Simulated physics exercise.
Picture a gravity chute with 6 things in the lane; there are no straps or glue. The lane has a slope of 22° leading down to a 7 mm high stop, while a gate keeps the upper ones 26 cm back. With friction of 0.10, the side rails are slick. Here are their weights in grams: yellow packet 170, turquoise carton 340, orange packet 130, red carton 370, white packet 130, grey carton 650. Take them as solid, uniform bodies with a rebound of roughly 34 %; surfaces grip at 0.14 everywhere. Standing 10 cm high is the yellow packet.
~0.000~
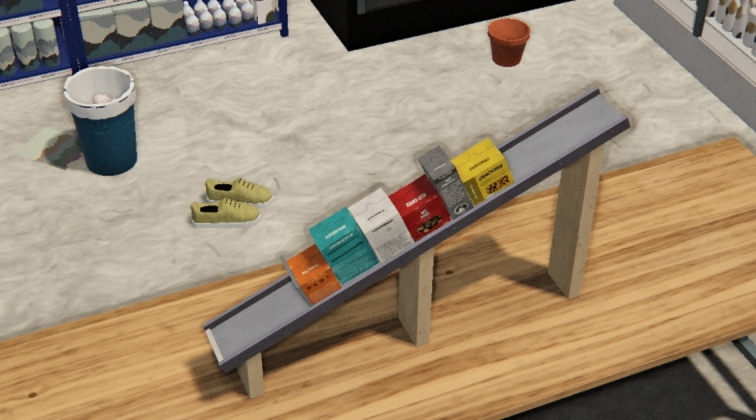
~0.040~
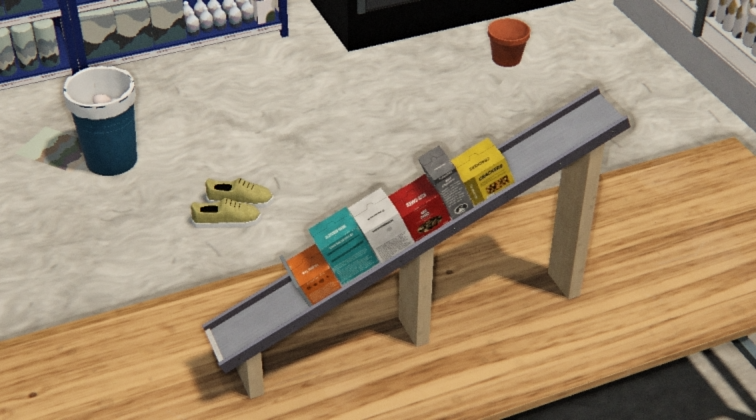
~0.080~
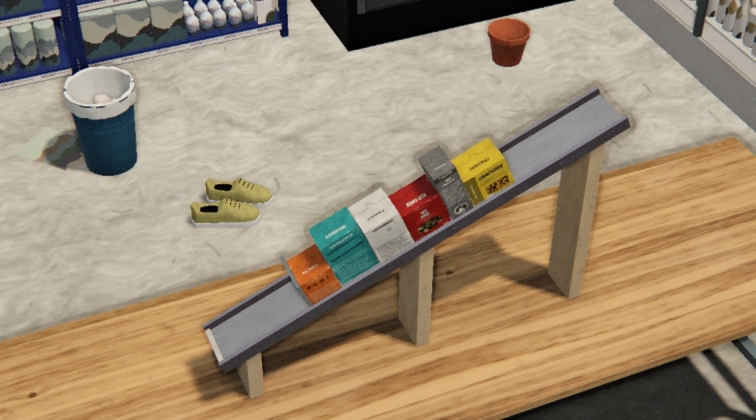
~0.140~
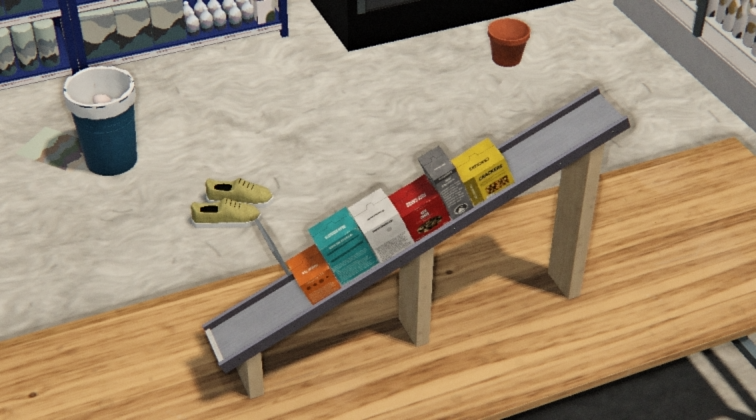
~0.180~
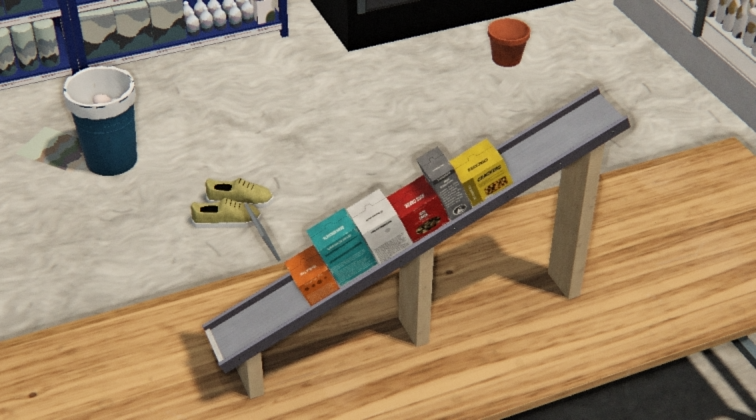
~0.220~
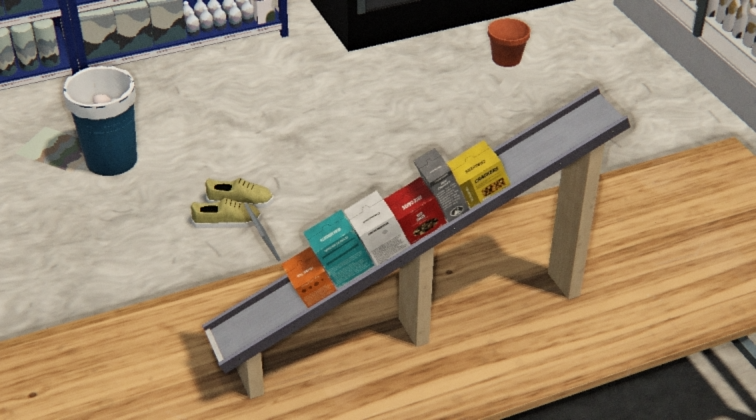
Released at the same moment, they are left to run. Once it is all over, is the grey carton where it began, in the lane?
It fails to get off.
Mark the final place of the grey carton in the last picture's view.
Around (382, 240).
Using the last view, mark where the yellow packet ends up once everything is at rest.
Look near (421, 205) and you'll find it.
By 0.42 s, leader 14 cm from the stop; grey carton near (409, 206).
By 0.52 s, leader 6 cm from the stop; grey carton near (380, 223).
By 0.72 s, grey carton rocked 42° off its seat near (369, 228); yellow packet rocked 67° off its seat; red carton rocked 38° off its seat.
When it is over (1.6 s), lying over in the lane, yellow packet and grey carton; the other 4 in the lane. In the last view, grey carton near (382, 240).
